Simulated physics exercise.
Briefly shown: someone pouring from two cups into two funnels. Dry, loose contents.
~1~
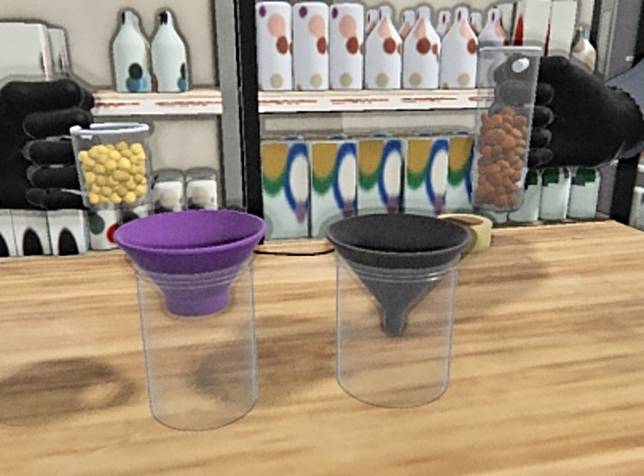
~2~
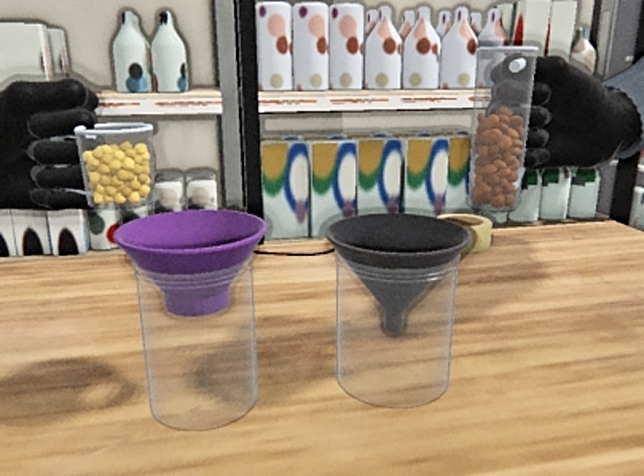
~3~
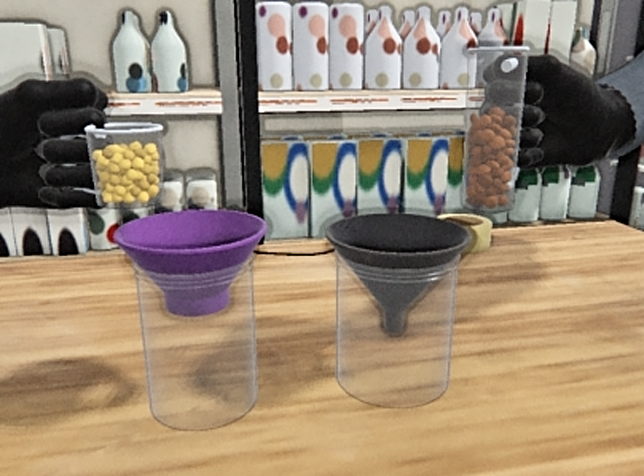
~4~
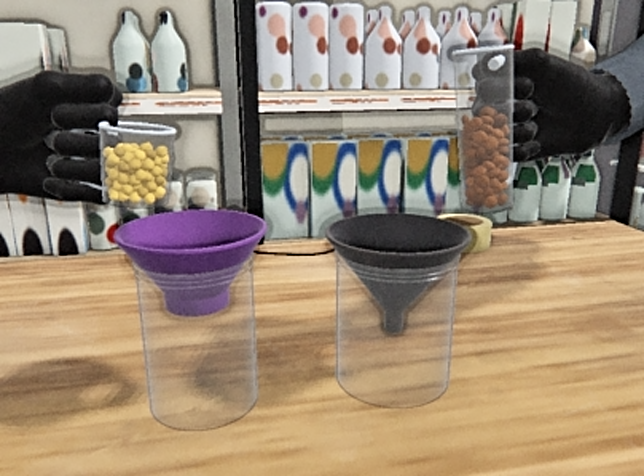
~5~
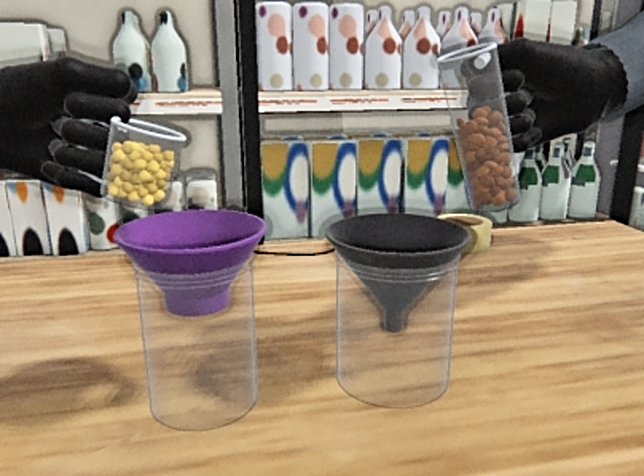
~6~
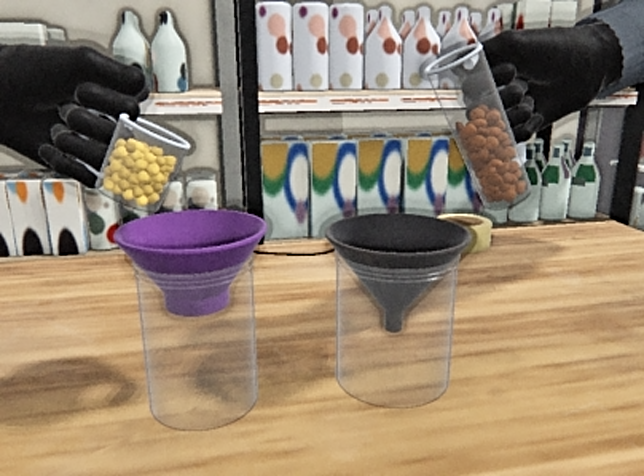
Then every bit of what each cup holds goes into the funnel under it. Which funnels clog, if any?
At the end, left funnel: I expect a smooth flow; right funnel: I expect a stoppage.
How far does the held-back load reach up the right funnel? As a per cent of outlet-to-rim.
It reaches about 80 percent of the way up.
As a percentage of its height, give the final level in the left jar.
10 per cent, approximately.
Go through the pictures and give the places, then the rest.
Left funnel at (193, 241), outlet at (198, 304), about 6 pieces wide; left cup at (114, 166), holding puffed corn balls; right funnel at (397, 243), outlet at (394, 329), about one piece wide; right cup at (503, 131), holding bits of dog kibble, in the first picture.
Left cup at (119, 166), upright; right cup at (499, 131), upright, in the second picture.
Left cup at (128, 165), upright; right cup at (492, 131), upright, in the third picture.
Left cup at (137, 165), tipped 7°; right cup at (485, 131), tipped 7°, in the fourth picture.
Left cup at (142, 165), tipped 17°; right cup at (482, 131), tipped 17°, in the fifth picture.
Left funnel at (193, 241), outlet at (198, 304); left cup at (142, 165), tipped 27°; right funnel at (397, 243), outlet at (394, 329); right cup at (482, 131), tipped 27°, in the sixth picture.
Then, 0.33 s past the last view, left, all still in the cup; right, all still in the cup.
Then, 0.68 s past the last view, left, nearly all still in the cup, a stray few in or over the funnel; right, all still in the cup.
Then, 1.10 s past the last view, left, about a quarter still in the cup, about a quarter in or over the funnel, about two thirds down in the jar; right, most still in the cup, a small part in or over the funnel.
Finally, left, all down in the jar; right, nearly all stuck in the funnel, a stray few down in the jar.
